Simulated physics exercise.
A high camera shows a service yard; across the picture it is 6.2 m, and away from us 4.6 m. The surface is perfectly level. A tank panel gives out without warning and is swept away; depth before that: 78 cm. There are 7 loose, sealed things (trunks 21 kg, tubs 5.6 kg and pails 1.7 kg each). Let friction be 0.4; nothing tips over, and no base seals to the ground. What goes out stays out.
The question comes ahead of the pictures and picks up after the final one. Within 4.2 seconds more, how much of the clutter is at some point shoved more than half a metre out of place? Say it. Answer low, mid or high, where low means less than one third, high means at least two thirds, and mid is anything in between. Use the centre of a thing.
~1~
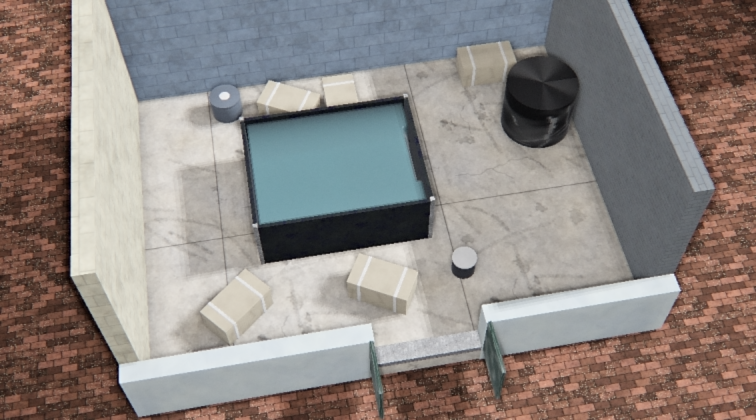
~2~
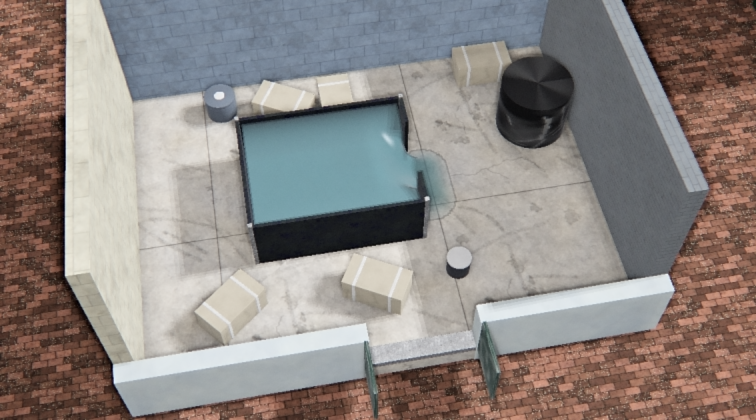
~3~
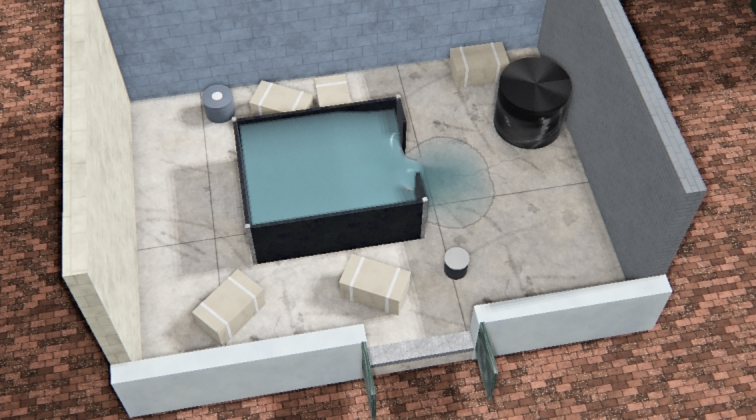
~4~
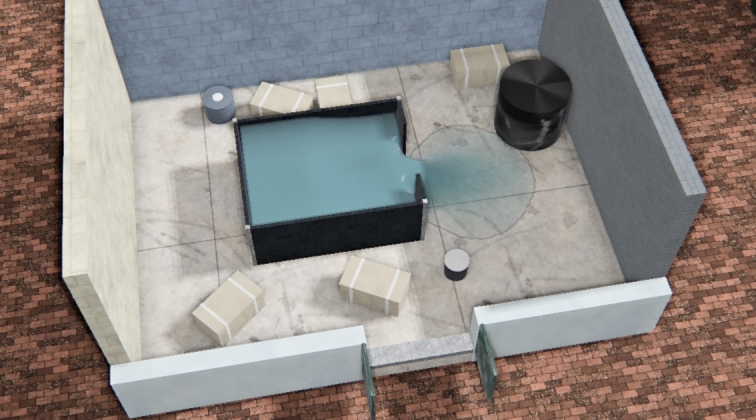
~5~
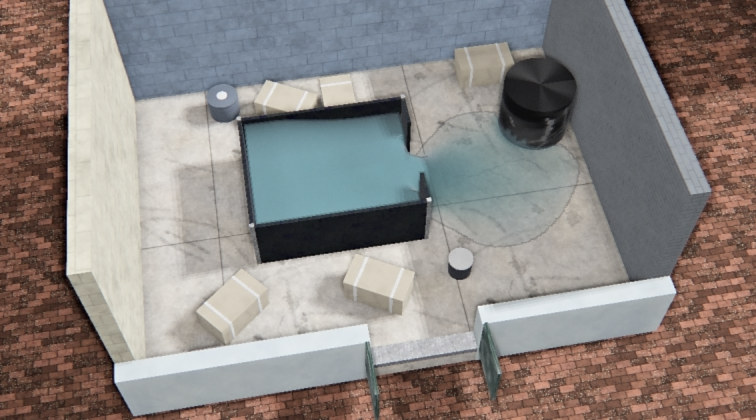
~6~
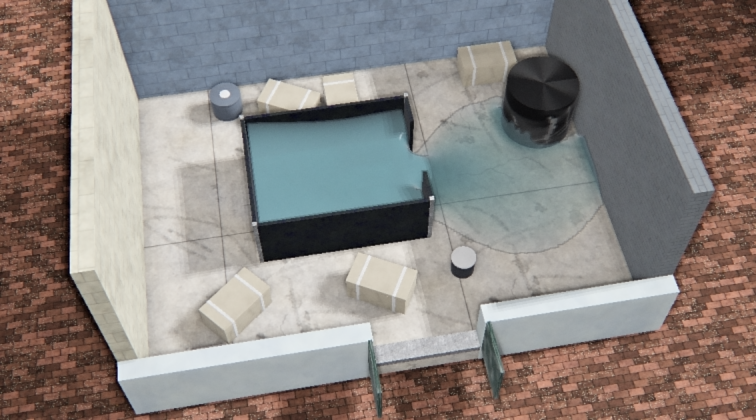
Mid.
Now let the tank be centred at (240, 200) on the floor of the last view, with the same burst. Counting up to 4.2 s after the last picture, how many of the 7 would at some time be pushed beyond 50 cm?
Then 3 of them would.
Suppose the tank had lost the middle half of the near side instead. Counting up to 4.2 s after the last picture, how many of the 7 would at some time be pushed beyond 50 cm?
In that case the number is 3.
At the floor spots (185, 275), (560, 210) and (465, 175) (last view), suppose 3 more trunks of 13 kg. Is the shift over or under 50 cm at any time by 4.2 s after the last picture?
So it's stays below, then gets above, then gets above.
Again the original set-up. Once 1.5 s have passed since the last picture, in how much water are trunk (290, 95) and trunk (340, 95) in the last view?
Roughly 0 and 0 cm.
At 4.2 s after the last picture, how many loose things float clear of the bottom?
The count is 3.
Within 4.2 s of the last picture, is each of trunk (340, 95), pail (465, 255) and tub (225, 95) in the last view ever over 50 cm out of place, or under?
Within the mark, beyond the mark, within the mark.
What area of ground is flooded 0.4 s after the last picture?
Roughly 10.0 m2.
Then, 0.4 s after the last picture 0 of 7 are over 50 cm from their spots; 0 afloat.
Then, 1.5 s after the last picture 0 of 7 are over 50 cm from their spots; 1 afloat.
Then, 2.8 s after the last picture 3 of 7 are over 50 cm from their spots; 2 afloat.
Then, 4.2 s after the last picture 4 of 7 are over 50 cm from their spots, and 4 have been at some point; 3 afloat.
